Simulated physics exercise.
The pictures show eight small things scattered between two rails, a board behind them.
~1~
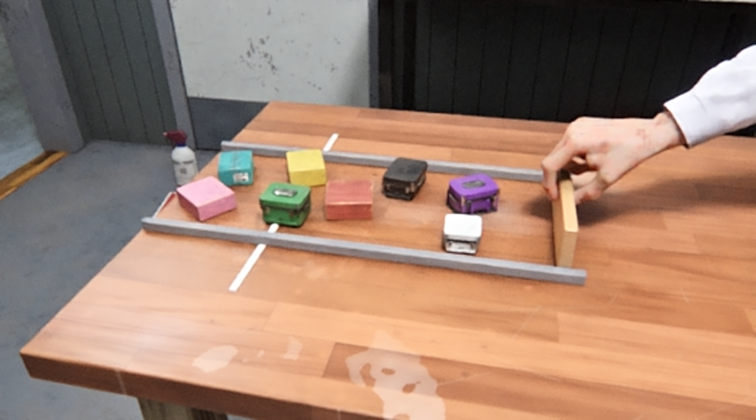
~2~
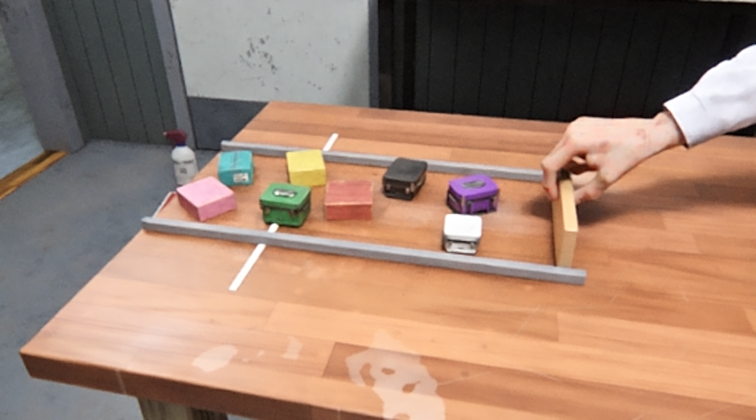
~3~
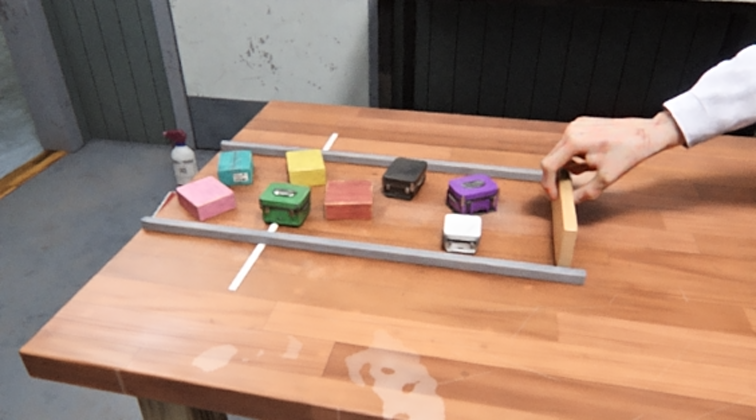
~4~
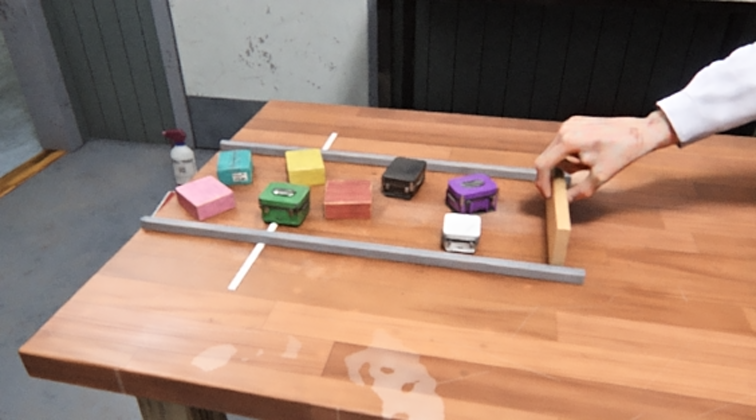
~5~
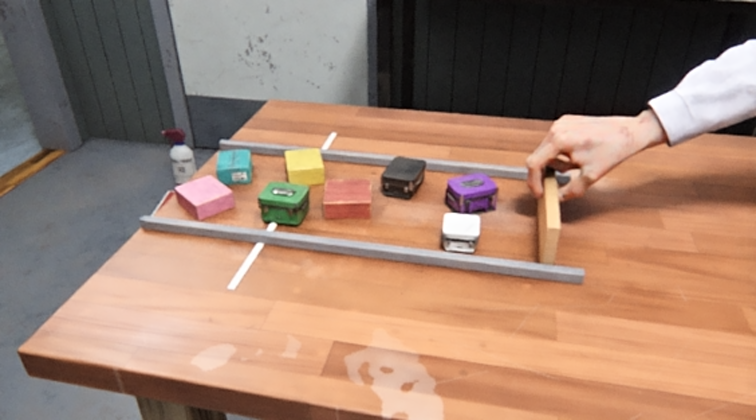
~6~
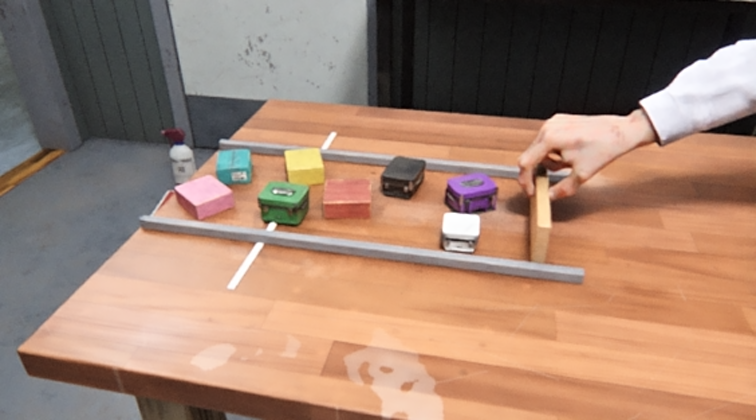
A hand slides a wooden board slightly left between two rails toward eight small, still objects.
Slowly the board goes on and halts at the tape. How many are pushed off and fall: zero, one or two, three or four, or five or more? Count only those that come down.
Outcome: The number that fall off is zero.
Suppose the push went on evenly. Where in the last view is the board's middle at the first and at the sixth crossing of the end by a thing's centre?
About (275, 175), then (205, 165).
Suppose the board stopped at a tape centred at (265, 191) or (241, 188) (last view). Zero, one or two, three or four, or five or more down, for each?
For each place: Just one or two; either three or four.
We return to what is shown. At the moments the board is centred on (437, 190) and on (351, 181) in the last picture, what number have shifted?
By then 3, and 6.
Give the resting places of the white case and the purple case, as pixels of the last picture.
The white case stops around (261, 211); the purple case around (276, 172).
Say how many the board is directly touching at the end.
The number is 3.
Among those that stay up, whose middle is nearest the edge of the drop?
It is the pink block.
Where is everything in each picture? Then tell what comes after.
In the first frame, pink block (206, 198); turquoise box (236, 168); yellow block (306, 168); board (563, 204); tape (295, 196).
In the second frame, turquoise box (236, 168); purple case (472, 196).
In the third frame, yellow block (306, 168); black case (405, 179).
In the fourth frame, pink block (205, 198); green case (286, 204).
In the fifth frame, turquoise box (235, 167); white case (461, 234).
In the sixth frame, pink block (205, 197); turquoise box (234, 167); yellow block (304, 167); board (539, 200); tape (294, 194).
A little later, none off yet; pink block at rest near (205, 197); turquoise box at rest near (234, 167); yellow block at rest near (304, 167).
Next, none off yet; pink block moving near (197, 194); turquoise box at rest near (234, 167); yellow block shifted about its own width near (276, 164).
When it is over, the number that fall off is zero.
